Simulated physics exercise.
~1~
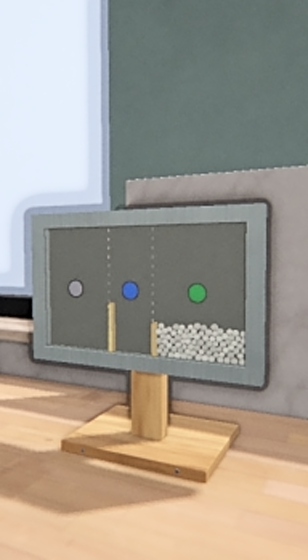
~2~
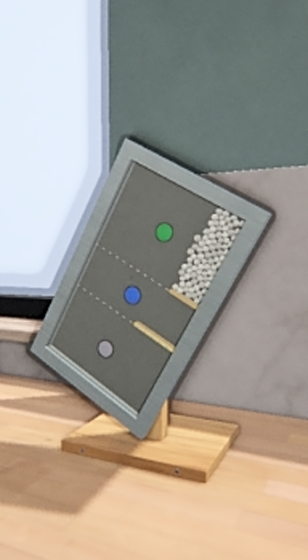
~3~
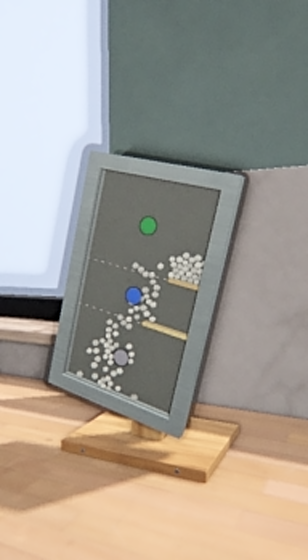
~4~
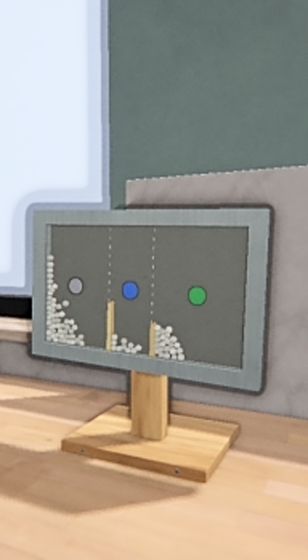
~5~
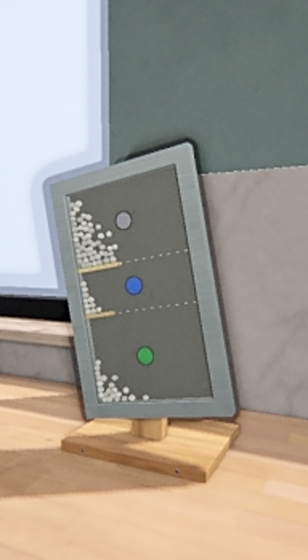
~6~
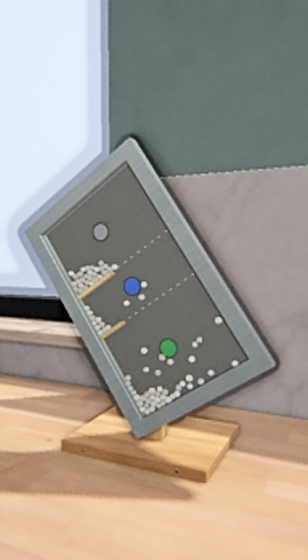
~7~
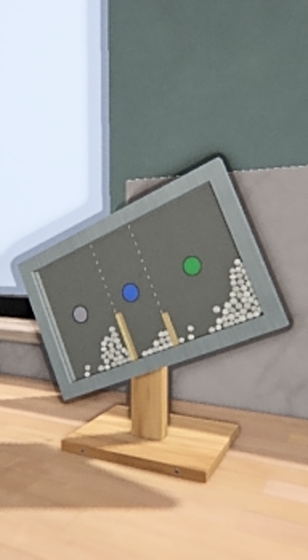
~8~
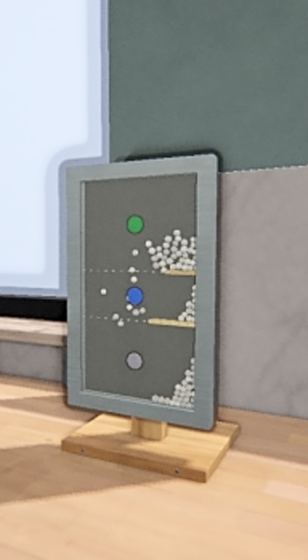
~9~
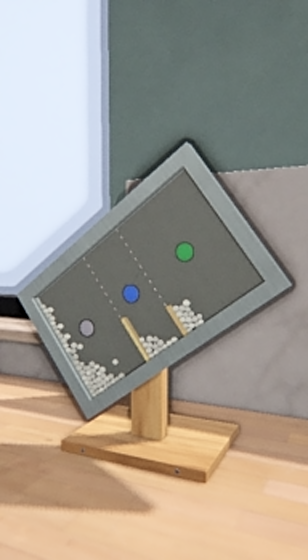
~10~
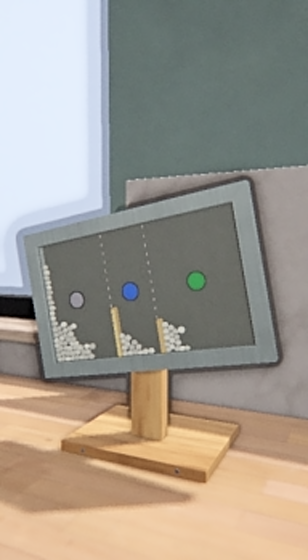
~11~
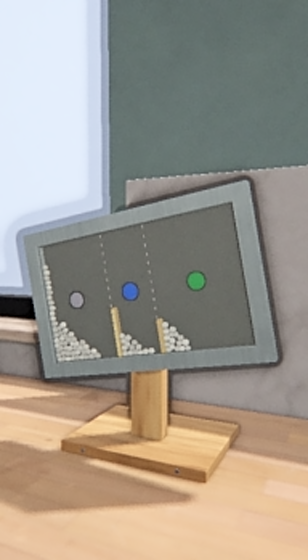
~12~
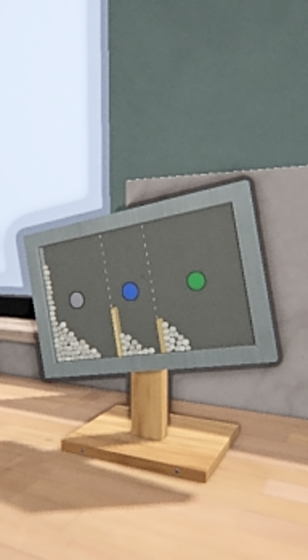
On a pale wooden tabletop before a green and grey wall, seen from the front by a still camera, a grey-rimmed, clear-fronted box stands on a wooden stand. Grey, blue and green stickers run left to right, and small white pills fill the bottom right beneath the green one. The box turns anticlockwise until upright, spilling pills toward the grey end. It swings back through level to upright the other way, then returns anticlockwise, pills tumbling each time. Finally it settles back to a slight anticlockwise tilt and rests, with most pills piled in the grey strip.
